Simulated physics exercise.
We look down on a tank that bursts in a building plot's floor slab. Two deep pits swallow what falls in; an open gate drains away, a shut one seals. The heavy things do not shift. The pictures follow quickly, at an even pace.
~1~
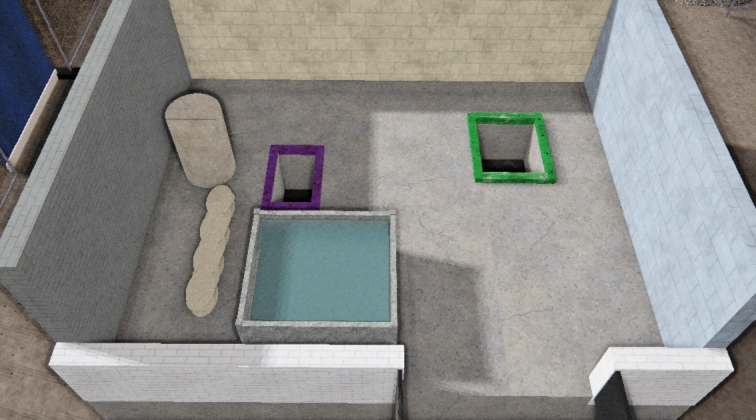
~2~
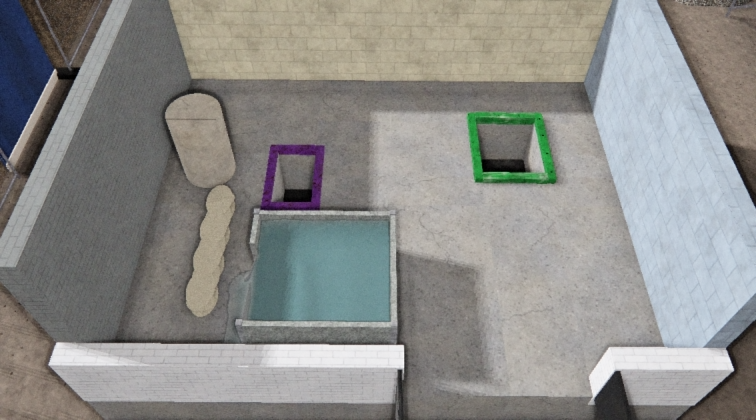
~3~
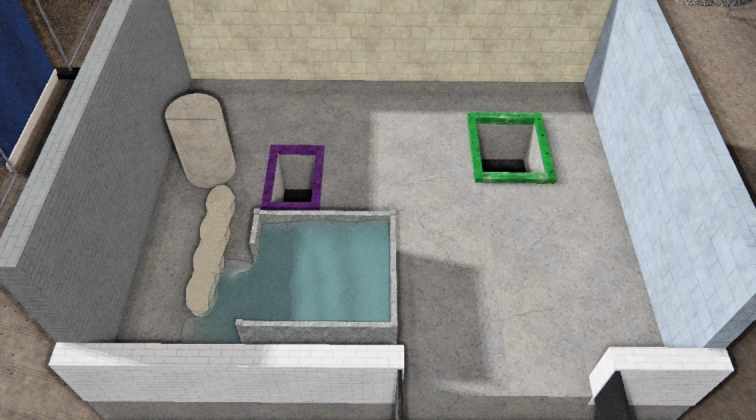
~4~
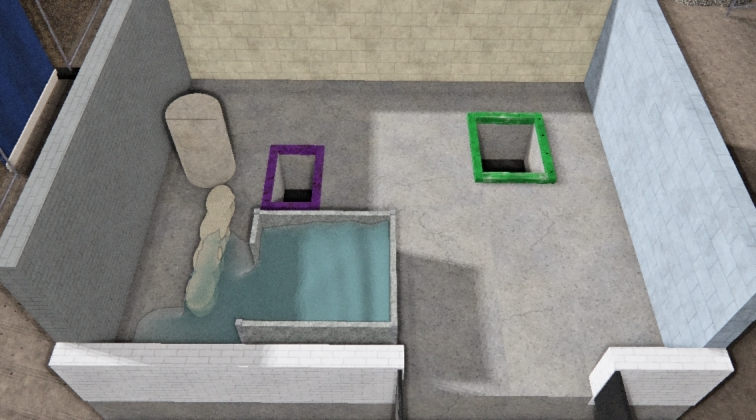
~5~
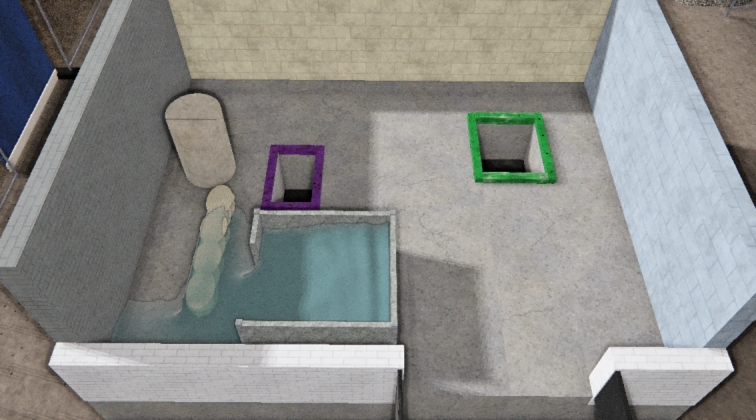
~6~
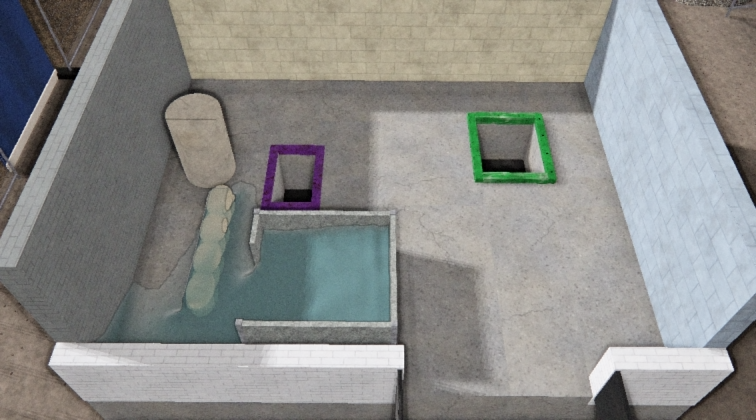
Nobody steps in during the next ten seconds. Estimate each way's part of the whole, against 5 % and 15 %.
The gate takes less than 5 %; the green pit takes less than 5 %; the purple pit takes more than 15 %.
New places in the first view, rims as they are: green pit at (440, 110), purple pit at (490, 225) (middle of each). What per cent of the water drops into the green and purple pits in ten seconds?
In per cent: Green 4, purple 2.
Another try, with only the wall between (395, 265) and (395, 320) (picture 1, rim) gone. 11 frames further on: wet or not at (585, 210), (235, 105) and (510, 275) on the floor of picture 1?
As listed: Awash, clear, wet.
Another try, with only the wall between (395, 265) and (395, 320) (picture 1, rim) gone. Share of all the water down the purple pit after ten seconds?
Per cent: Purple 0.
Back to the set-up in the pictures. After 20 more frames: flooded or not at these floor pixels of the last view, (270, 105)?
There: Under water.
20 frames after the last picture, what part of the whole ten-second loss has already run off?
Some 40 per cent.
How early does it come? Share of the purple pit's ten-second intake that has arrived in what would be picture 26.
Some 50 per cent.
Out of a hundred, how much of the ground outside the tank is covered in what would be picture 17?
Close to 25 %.
A moment on, water covers 20 % of the floor; the gate 0 %, the green pit 0 %, the purple pit 1 %.
Next, water covers 25 % of the floor; the gate 0 %, the green pit 0 %, the purple pit 3 %.
Then, water covers 35 % of the floor; the gate 0 %, the green pit 0 %, the purple pit 8 %.
Later, water covers 60 % of the floor; the gate 2 %, the green pit 0 %, the purple pit 14 %.
In the end, water covers 90 % of the floor; the gate 3 %, the green pit 0 %, the purple pit 17 %.
